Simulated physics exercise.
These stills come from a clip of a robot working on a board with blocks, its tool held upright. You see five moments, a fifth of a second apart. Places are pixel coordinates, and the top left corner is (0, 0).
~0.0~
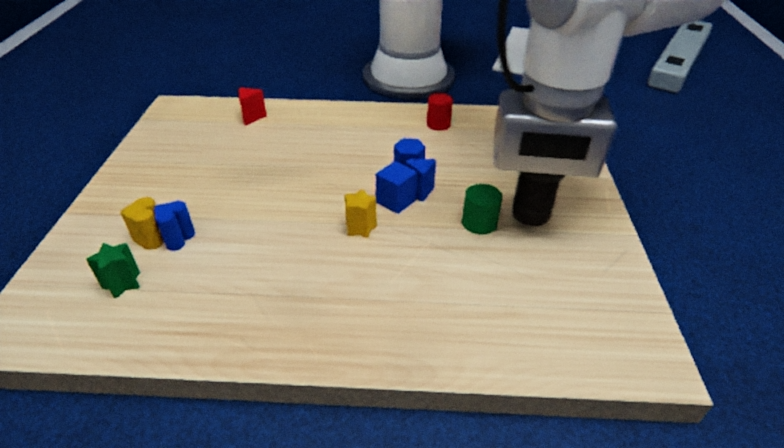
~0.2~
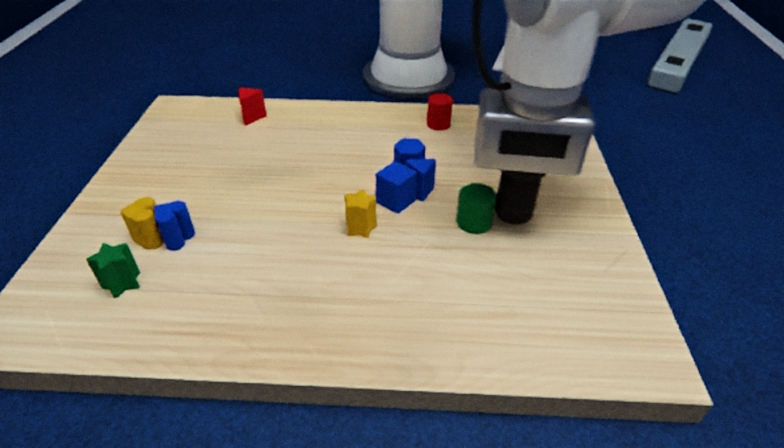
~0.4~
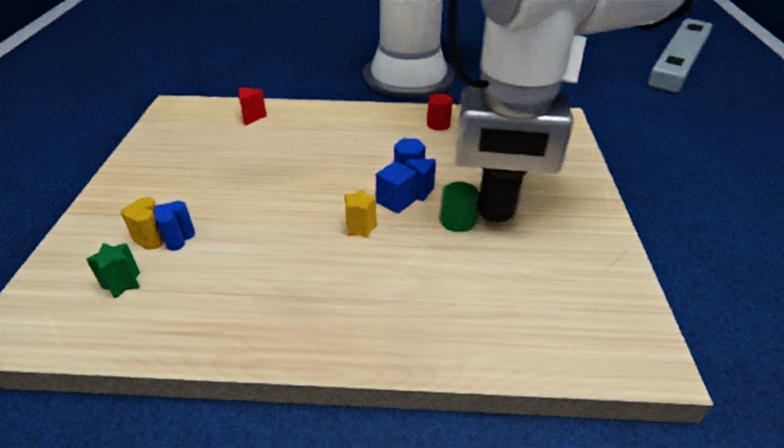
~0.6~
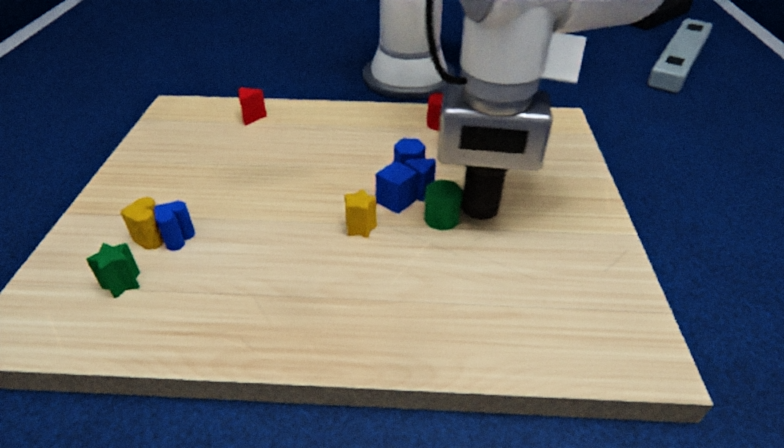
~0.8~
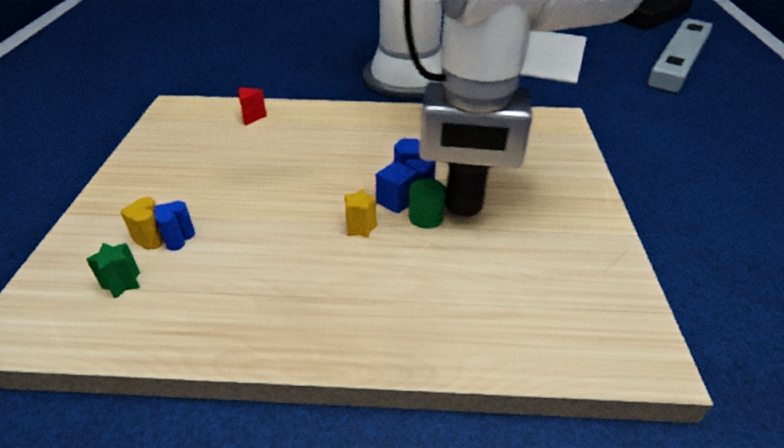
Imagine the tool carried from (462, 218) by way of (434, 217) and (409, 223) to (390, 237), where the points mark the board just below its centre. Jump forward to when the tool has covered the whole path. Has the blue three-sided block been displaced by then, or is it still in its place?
It keeps its spot.
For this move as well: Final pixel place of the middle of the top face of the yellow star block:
Located at (324, 205).
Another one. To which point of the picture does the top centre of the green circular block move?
It sits at (355, 198).
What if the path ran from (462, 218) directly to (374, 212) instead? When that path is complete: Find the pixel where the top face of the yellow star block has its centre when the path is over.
When the path ends, it will be at (325, 211).
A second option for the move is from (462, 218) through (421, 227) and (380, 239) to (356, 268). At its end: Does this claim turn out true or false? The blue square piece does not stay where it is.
That is true.
On the path given first. Halfway along, tool at (421, 205); yellow star block at (354, 200), turned 10° clockwise; blue square piece at (387, 169), turned 30° clockwise; green circular block at (385, 192).
At the end, tool at (390, 224); yellow star block at (324, 205), turned 25° clockwise; blue square piece at (387, 169), turned 30° clockwise; blue three-sided block not moved; green circular block at (355, 198).
